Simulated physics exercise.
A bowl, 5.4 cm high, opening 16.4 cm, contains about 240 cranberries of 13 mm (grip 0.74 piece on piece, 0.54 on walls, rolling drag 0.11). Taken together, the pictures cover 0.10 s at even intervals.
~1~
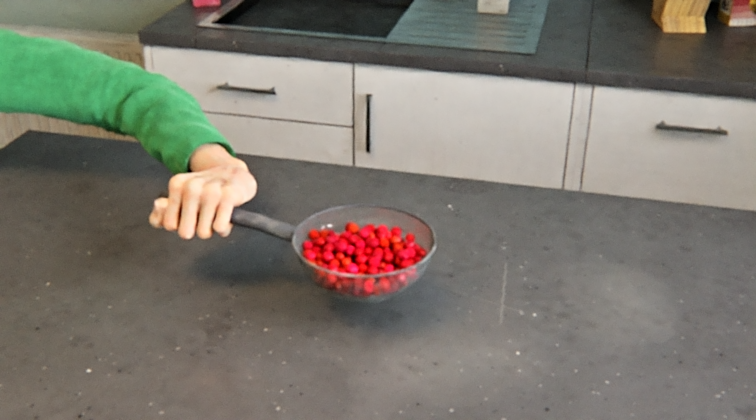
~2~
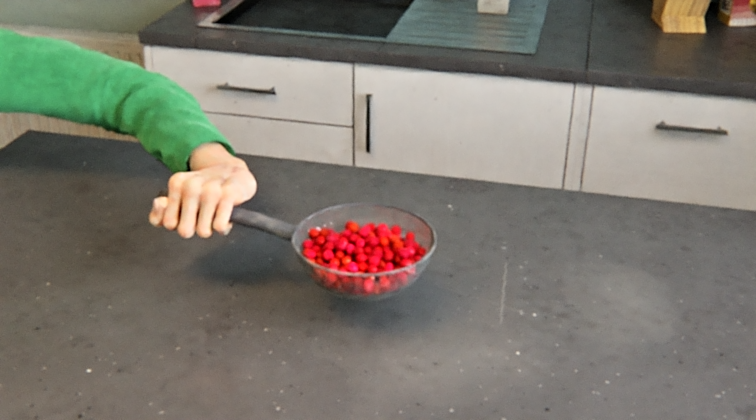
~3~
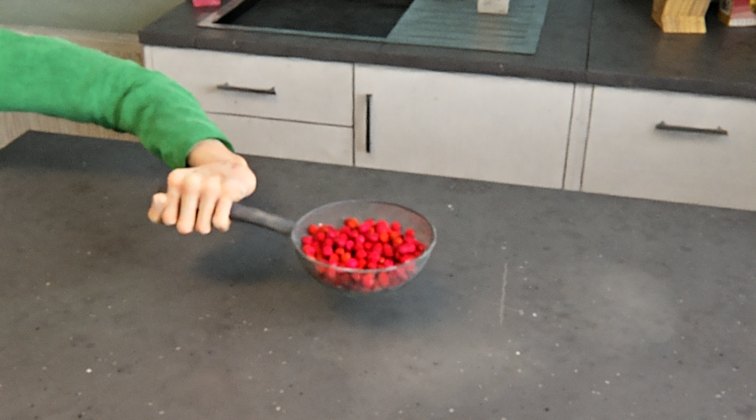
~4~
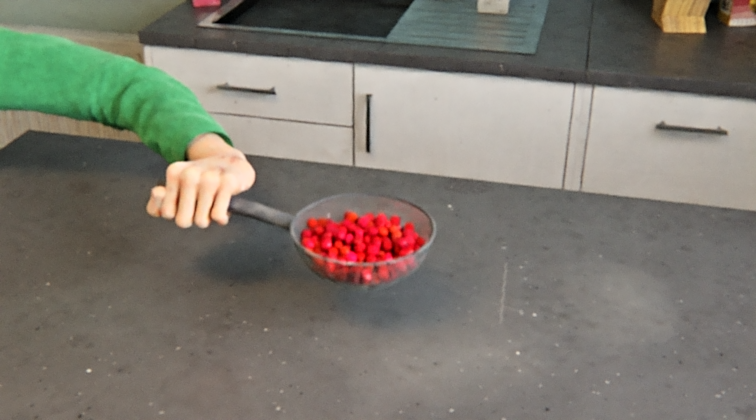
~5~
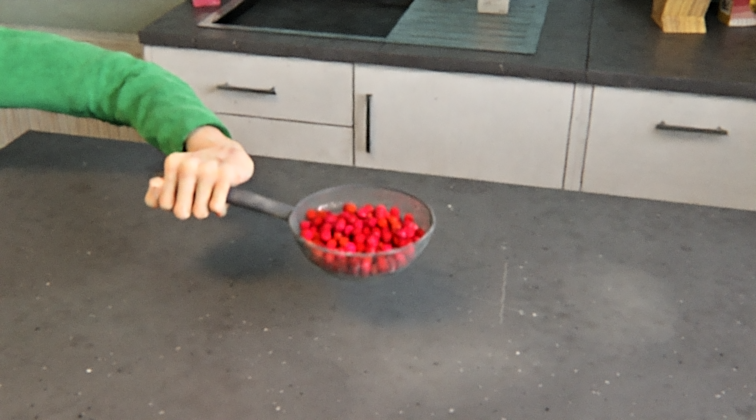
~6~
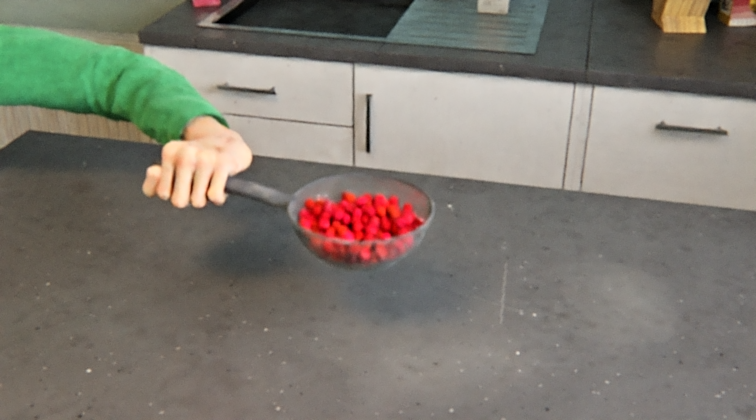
The footage shows a hand in a green sleeve holding a clear, dark-handled bowl of red cranberries above a dark speckled countertop, then raising it slowly and slightly while keeping it level, with pale kitchen cabinets behind.
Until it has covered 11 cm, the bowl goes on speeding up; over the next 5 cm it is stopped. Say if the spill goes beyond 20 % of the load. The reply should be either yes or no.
The reply is no.
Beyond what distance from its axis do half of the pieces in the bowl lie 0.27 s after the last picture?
I'd say close to 4.5 cm.
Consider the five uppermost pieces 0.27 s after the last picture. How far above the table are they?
They're roughly 30 cm up.
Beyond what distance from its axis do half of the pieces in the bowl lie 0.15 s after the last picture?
Distance: Roughly 4.5 cm.
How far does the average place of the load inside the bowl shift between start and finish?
It shifts about 1.0 cm.
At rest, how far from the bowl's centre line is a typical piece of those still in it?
4.5 cm, roughly.
Then, 0.15 s after the last picture, bowl 100 %; middle of the pieces not yet landed near (342, 96).
Then, 0.27 s after the last picture, bowl 95 %, in the air 5 %; middle of the pieces not yet landed near (327, 98).
Then, 0.39 s after the last picture, bowl 90 %, in the air 10 %; middle of the pieces not yet landed near (332, 135).
Then, 0.50 s after the last picture, fallen left of where it stops 5 %, bowl 90 %; middle of the pieces not yet landed near (340, 137).
In the end, fallen left of where it stops 10 %, bowl 90 %.
